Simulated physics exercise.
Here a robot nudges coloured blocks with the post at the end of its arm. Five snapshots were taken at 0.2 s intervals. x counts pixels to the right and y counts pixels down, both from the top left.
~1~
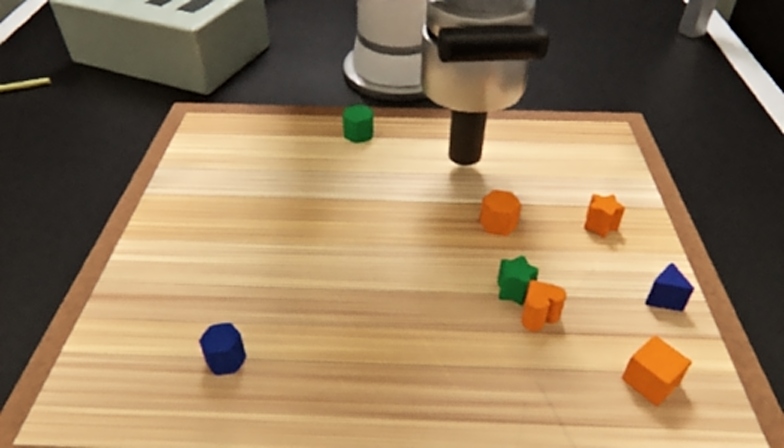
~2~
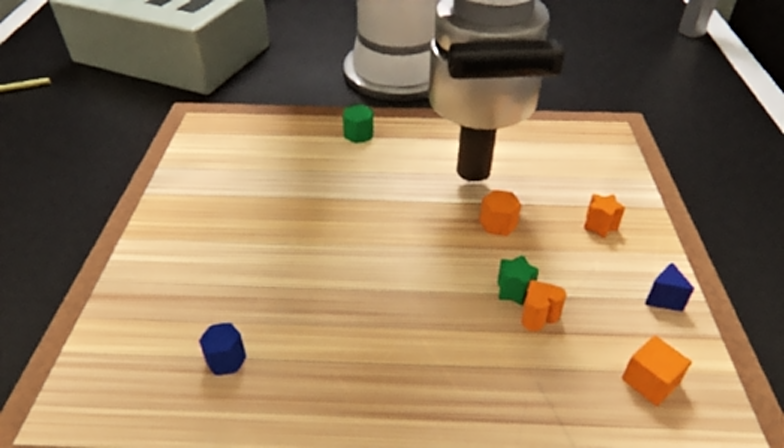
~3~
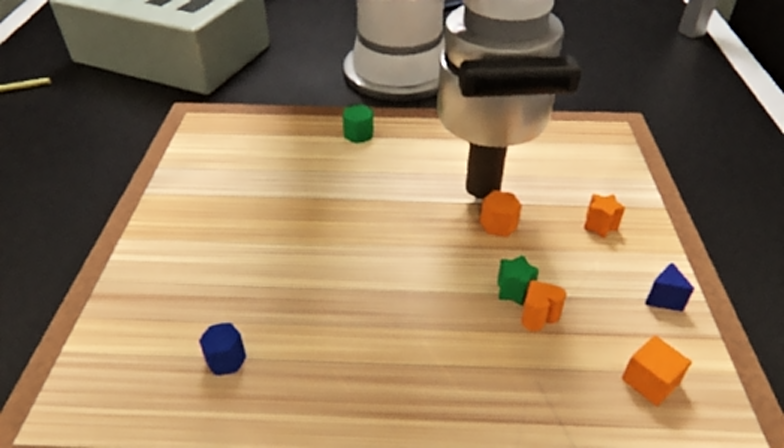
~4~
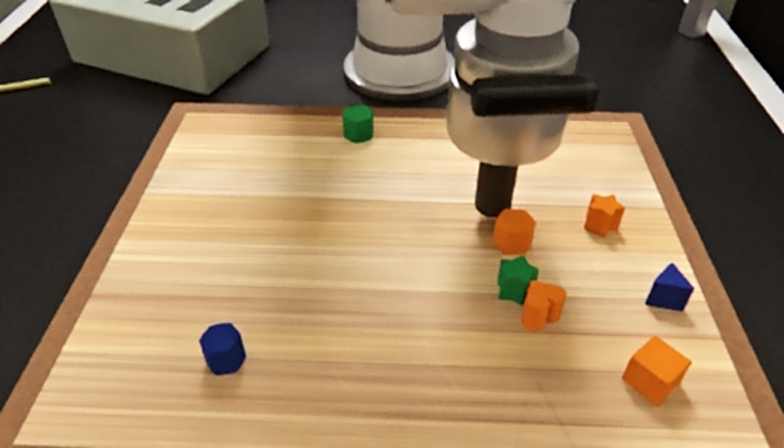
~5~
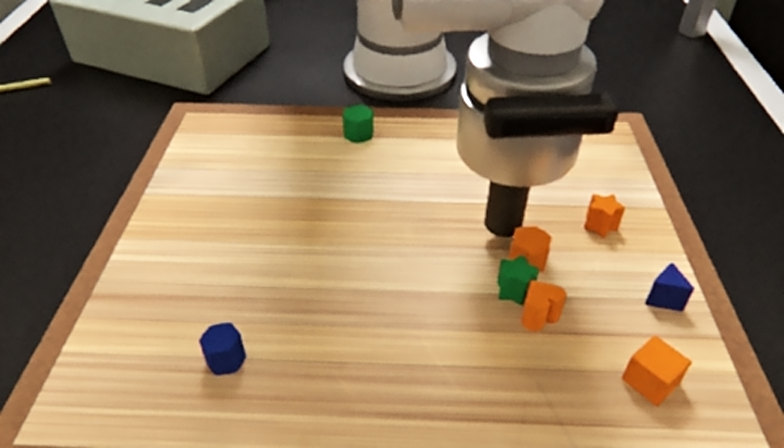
A robot arm lowers its post toward an orange six-sided block and nudges it down-right.
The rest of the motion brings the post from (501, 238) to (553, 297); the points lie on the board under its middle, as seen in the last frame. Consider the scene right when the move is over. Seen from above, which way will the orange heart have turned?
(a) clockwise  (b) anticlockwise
I choose b.
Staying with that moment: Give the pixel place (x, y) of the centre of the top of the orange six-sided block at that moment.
In the picture, that point is around (603, 284).
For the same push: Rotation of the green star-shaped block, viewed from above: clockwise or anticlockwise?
It is turned clockwise.
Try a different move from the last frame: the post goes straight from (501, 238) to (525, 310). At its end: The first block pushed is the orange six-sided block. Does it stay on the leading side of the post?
I expect it to be beside or behind the post.
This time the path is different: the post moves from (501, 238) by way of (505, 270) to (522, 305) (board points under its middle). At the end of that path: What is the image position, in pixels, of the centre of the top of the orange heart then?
At pixel (566, 323).
The first path, step by step. Halfway along, post (528, 253); orange six-sided block (566, 261), turned 35° anticlockwise.
At the end, post (556, 284); green star-shaped block (524, 282), turned 85° clockwise; orange six-sided block (603, 284), turned 70° anticlockwise; orange heart (547, 306), turned 45° anticlockwise.
